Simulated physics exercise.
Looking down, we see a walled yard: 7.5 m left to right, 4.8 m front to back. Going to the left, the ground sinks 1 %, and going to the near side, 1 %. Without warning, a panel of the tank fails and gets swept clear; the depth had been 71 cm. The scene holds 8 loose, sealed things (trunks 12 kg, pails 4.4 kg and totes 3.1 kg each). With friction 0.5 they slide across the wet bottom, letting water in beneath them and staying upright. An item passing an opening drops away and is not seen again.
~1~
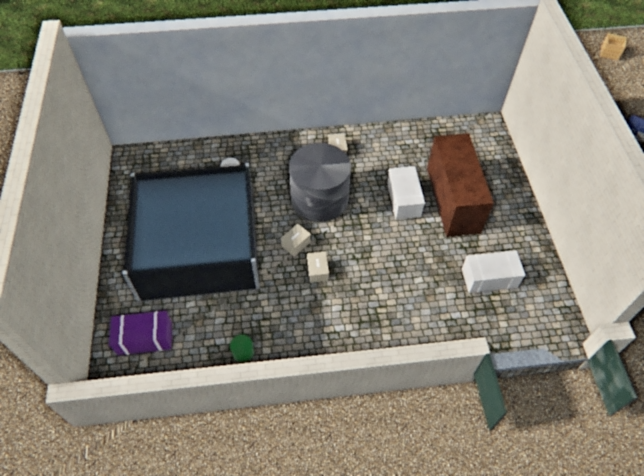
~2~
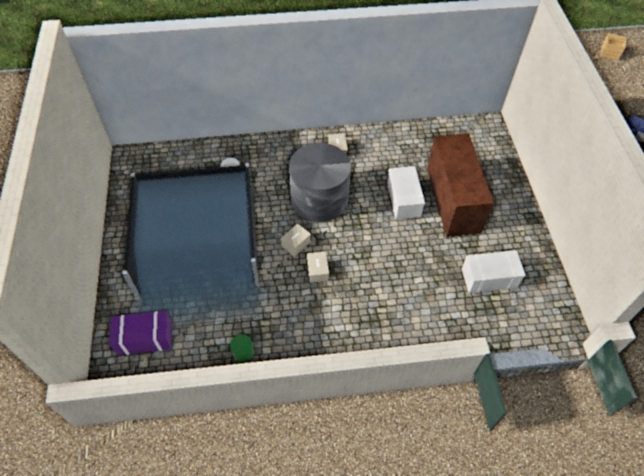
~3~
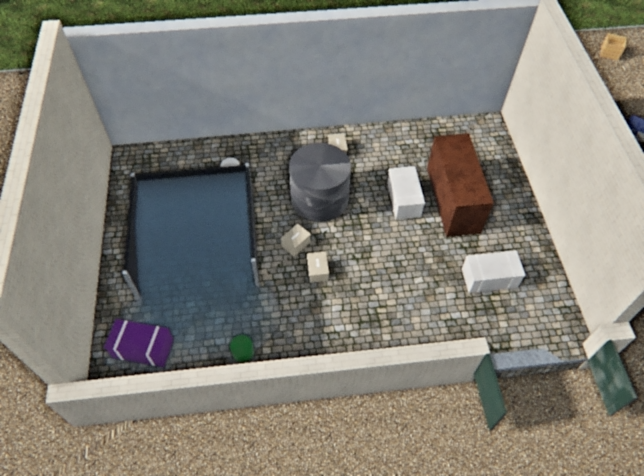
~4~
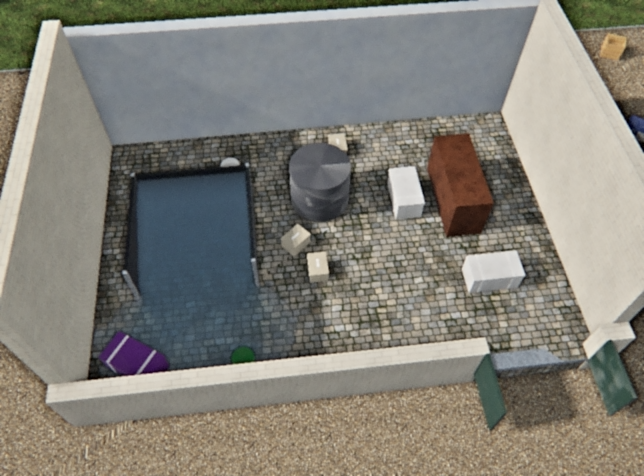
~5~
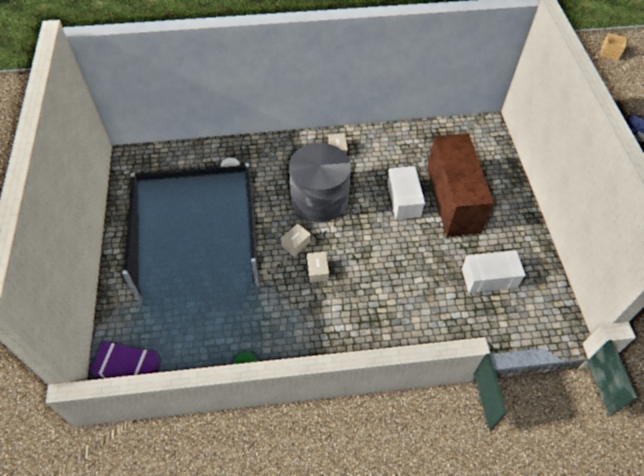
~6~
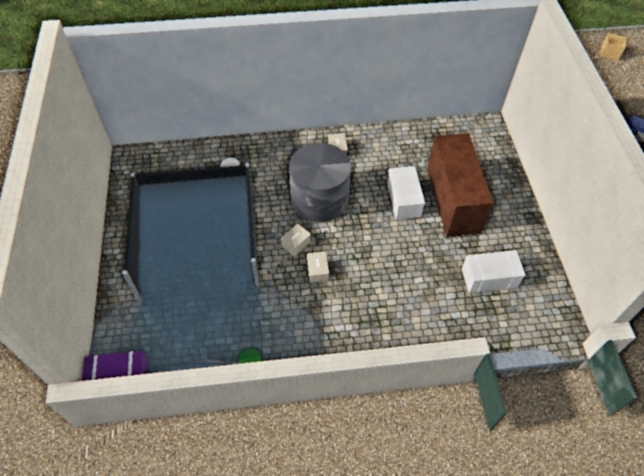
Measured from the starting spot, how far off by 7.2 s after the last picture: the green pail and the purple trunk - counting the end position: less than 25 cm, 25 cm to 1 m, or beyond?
Result: I'd say the green pail goes a long distance, I'd say the purple trunk shifts some way.
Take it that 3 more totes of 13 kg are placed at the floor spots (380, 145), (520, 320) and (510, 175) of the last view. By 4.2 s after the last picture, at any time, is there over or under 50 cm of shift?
Taking them in order: Not far enough, far enough and not far enough.
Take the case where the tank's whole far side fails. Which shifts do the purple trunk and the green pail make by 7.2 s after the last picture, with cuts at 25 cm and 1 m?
Log: Purple trunk large displacement; green pail large displacement.
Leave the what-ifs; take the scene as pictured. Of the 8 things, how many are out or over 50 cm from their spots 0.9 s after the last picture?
I get 1.
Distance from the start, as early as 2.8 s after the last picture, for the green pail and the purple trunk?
By then roughly 450 cm and 50 cm, respectively.
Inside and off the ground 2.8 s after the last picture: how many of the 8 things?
Then: 2.
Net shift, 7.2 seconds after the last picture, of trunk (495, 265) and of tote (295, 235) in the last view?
In turn: 300 cm, 80 cm.
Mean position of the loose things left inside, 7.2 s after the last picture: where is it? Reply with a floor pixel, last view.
Near (364, 201).
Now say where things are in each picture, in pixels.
In the first picture, the green pail at (241, 345) rests on the ground; the purple trunk at (139, 327) rests on the ground; water covers 3.1 m2; 0 of 8 have shifted.
In the second picture, the green pail at (241, 345), on the bottom; the purple trunk at (139, 327), on the bottom; 4.1 m2 under water; 0 of 8 have shifted.
In the third picture, the green pail at (241, 345) rests on the ground; the purple trunk at (137, 338) rests on the ground, 17 cm from its start; water covers 5.2 m2; 1 of 8 have shifted.
In the fourth picture, the green pail at (243, 357), on the bottom, 20 cm from its start; the purple trunk at (131, 356) rests on the ground, 45 cm from its start; 6.7 m2 under water; 2 of 8 have shifted.
In the fifth picture, the green pail at (245, 362), afloat, 29 cm from its start; the purple trunk at (123, 362), on the bottom, 55 cm from its start; water covers 7.5 m2; 2 of 8 have shifted.
In the sixth picture, the green pail at (250, 359), afloat, 31 cm from its start; the purple trunk at (112, 369) floats, 69 cm from its start; water covers 7.9 m2; 2 of 8 have shifted.
Then, 0.9 s after the last picture the green pail is near (347, 320), 1.6 m from its start, afloat; the purple trunk is near (105, 342), 0.5 m from its start, afloat; 0 of 8 are out; 2 afloat.
Then, 2.8 s after the last picture the green pail is near (499, 215), 4.7 m from its start, aground; the purple trunk is near (108, 305), 0.5 m from its start, afloat; 0 of 8 are out; 2 afloat.
Then, 4.8 s after the last picture the green pail is near (474, 161), 5.2 m from its start, aground; the purple trunk is near (110, 308), 0.5 m from its start, afloat; 0 of 8 are out; 5 afloat.
Then, 7.2 s after the last picture the green pail is near (480, 130), 5.8 m from its start, afloat; the purple trunk is near (110, 308), 0.5 m from its start, afloat; 0 of 8 are out; 7 afloat.
